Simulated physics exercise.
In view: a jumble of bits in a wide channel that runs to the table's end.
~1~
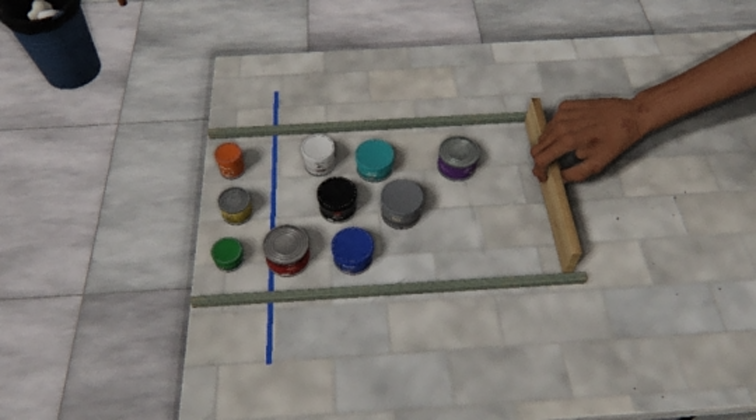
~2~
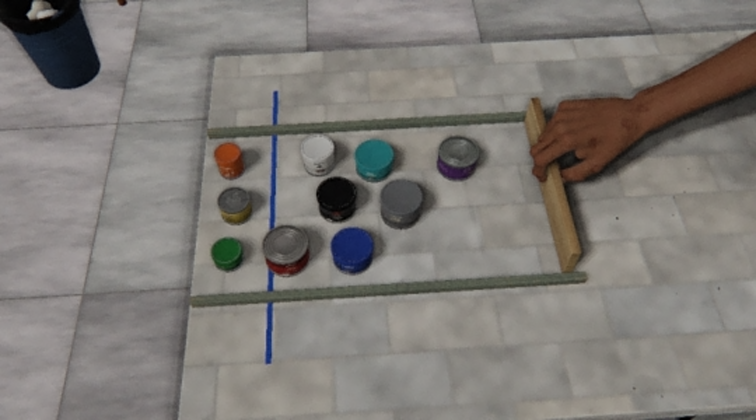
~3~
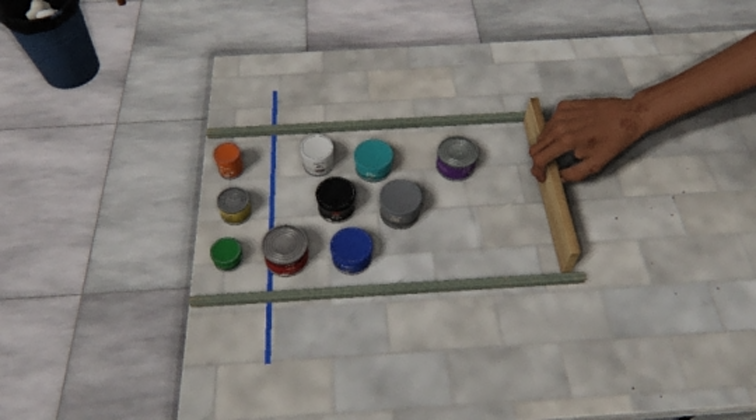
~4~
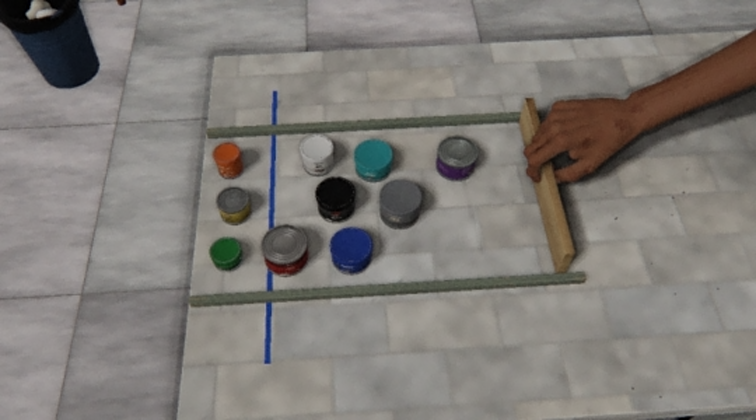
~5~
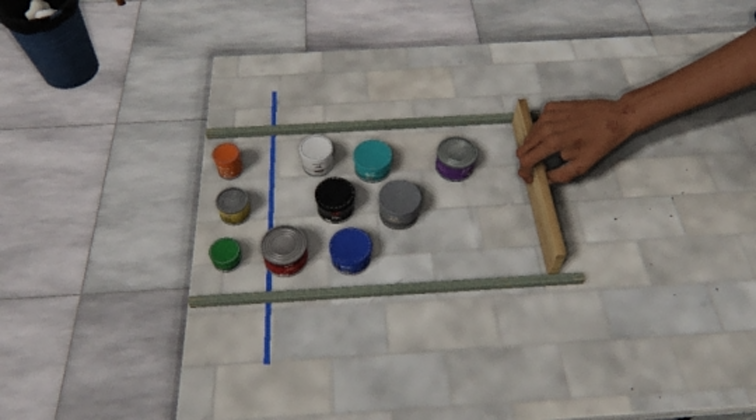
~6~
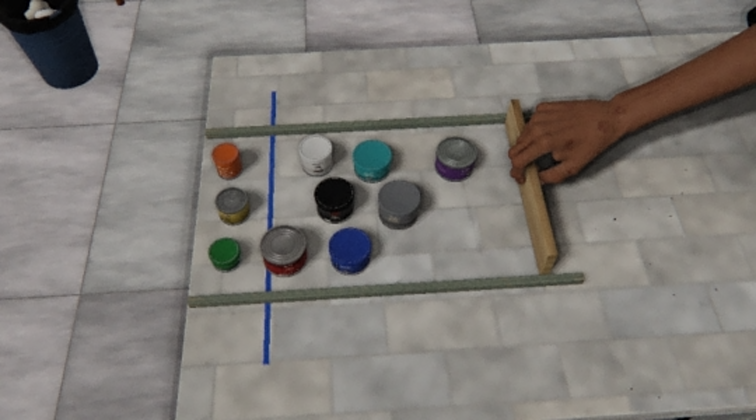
A hand holding a wooden board upright, then sliding it slightly left toward colourful pots standing between two green strips.
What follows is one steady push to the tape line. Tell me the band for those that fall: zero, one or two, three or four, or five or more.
Here the number that fall off is three or four.
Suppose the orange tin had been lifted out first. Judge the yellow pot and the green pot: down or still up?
The yellow pot tumbles off; the green pot drops off.
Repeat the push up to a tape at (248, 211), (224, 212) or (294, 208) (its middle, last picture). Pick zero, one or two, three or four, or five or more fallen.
For each place: Five or more; five or over; none at all.
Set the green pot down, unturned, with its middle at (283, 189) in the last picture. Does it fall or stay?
Then it falls.
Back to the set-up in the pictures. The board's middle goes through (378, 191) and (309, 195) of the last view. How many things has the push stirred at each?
5 and 10.
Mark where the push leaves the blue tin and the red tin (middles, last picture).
The blue tin at (247, 258), the red tin at (204, 252).
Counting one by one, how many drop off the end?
In all, 3 of them.
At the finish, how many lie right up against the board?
That makes 3.
Soon after, none off yet; orange tin at rest near (228, 162); green pot at rest near (226, 255); yellow pot at rest near (233, 206).
After that, none off yet; orange tin displaced a little near (217, 162); green pot moving near (214, 255); yellow pot moving near (225, 206).
In the end, the number that fall off is three or four; gone, yellow pot, green pot and orange tin.
